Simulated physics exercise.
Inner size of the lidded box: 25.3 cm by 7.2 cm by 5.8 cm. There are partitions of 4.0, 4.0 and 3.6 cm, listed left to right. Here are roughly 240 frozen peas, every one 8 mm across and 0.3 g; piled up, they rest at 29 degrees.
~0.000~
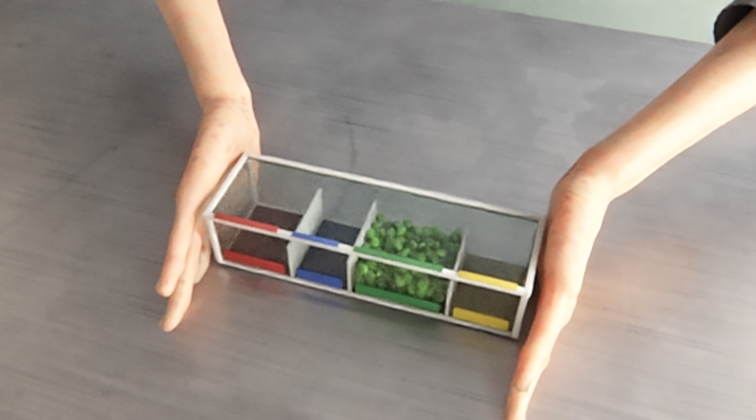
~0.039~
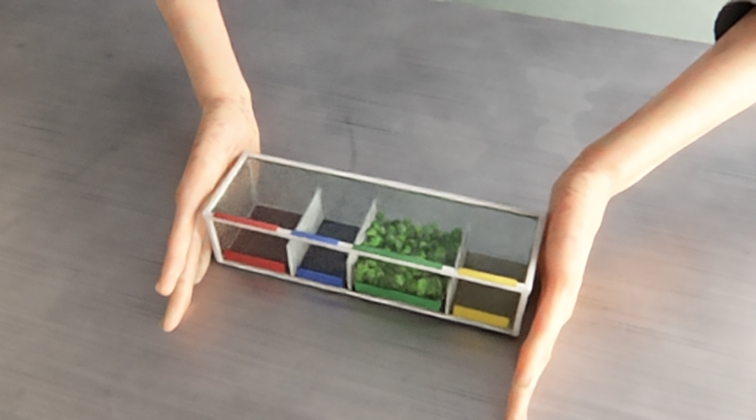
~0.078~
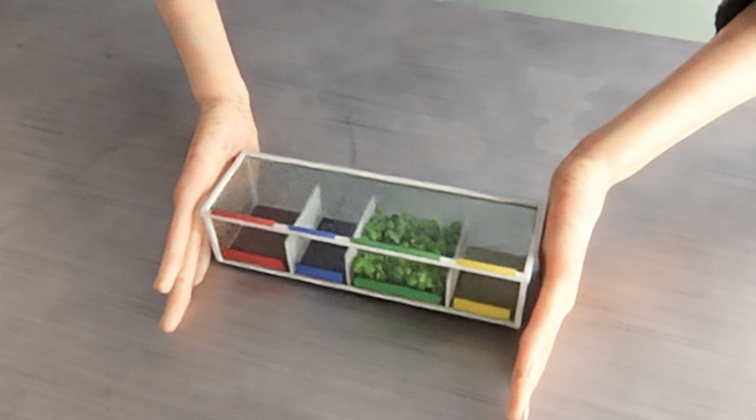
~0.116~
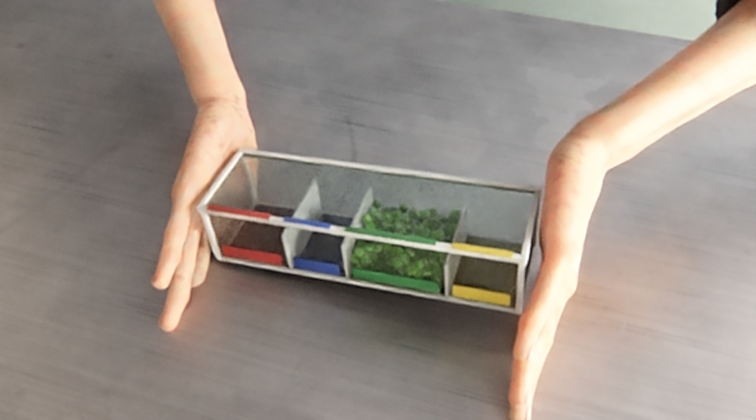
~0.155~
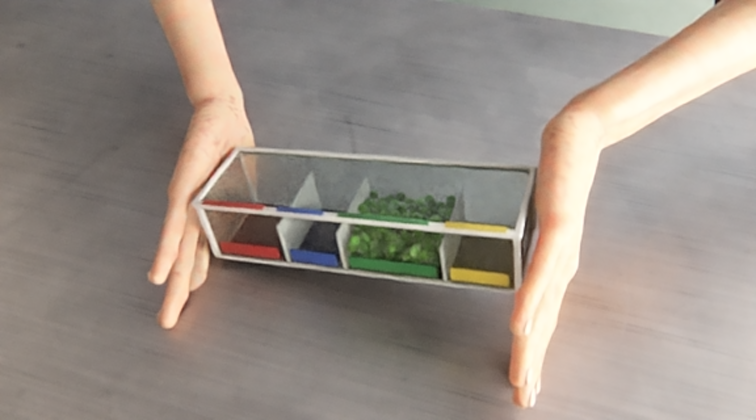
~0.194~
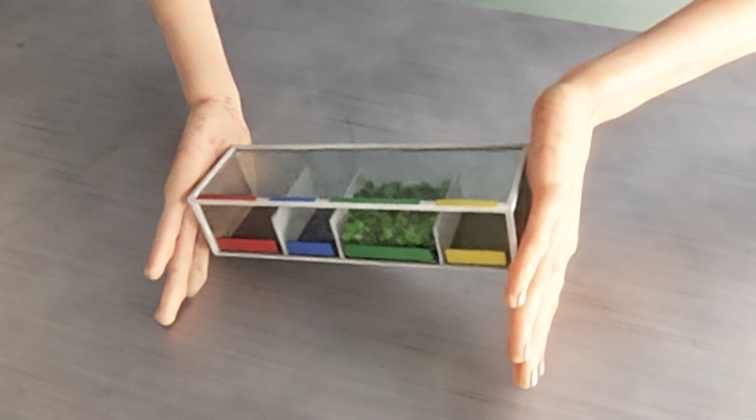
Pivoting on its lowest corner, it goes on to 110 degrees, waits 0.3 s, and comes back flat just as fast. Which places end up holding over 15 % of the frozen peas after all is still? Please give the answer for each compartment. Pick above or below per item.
Red = above; blue = below; green = above; yellow = below.
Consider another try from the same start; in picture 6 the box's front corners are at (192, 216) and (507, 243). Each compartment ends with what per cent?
In the end red holds 20 %, blue holds 5 %, green holds 75 % and yellow holds 0 %.
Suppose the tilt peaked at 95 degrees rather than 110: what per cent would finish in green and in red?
With that change you'd see green at 55 % and red at 40 %.
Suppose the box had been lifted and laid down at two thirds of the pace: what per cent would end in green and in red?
Then: Green 80, red 20.
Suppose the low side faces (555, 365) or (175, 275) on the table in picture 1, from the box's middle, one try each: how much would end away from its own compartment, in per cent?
70 and 40 %.
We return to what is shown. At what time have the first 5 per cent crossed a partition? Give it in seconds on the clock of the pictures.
0.80 s, roughly.
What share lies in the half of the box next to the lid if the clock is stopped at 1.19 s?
Close to 60 in a hundred.
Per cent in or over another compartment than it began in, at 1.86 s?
Around 40 per cent.
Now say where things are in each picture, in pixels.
The first picture shows box tilt 0 degrees, front corners at (210, 214) and (525, 290); green 100 %.
The second picture shows box tilt 1 degrees, front corners at (209, 214) and (525, 287).
The third picture shows box tilt 3 degrees, front corners at (207, 211) and (524, 276).
The fourth picture shows box tilt 7 degrees, front corners at (204, 207) and (521, 257), lowest corner left back.
The fifth picture shows box tilt 11 degrees, front corners at (199, 203) and (515, 233), lowest corner left back.
The sixth picture shows box tilt 16 degrees, front corners at (195, 198) and (507, 206), lowest corner left back; green 100 %. Its pace works out near 115 degrees a second.
After 1.19 s, tilt 110 degrees; red 20 %, blue 5 %, green 70 %.
After 1.86 s, tilt 58 degrees; red 40 %, blue 5 %, green 60 %.
After 2.57 s, tilt 0 degrees; red 40 %, blue 5 %, green 55 %.
At rest (3.3 s), red 40 %, blue 5 %, green 55 %, yellow 0 %.
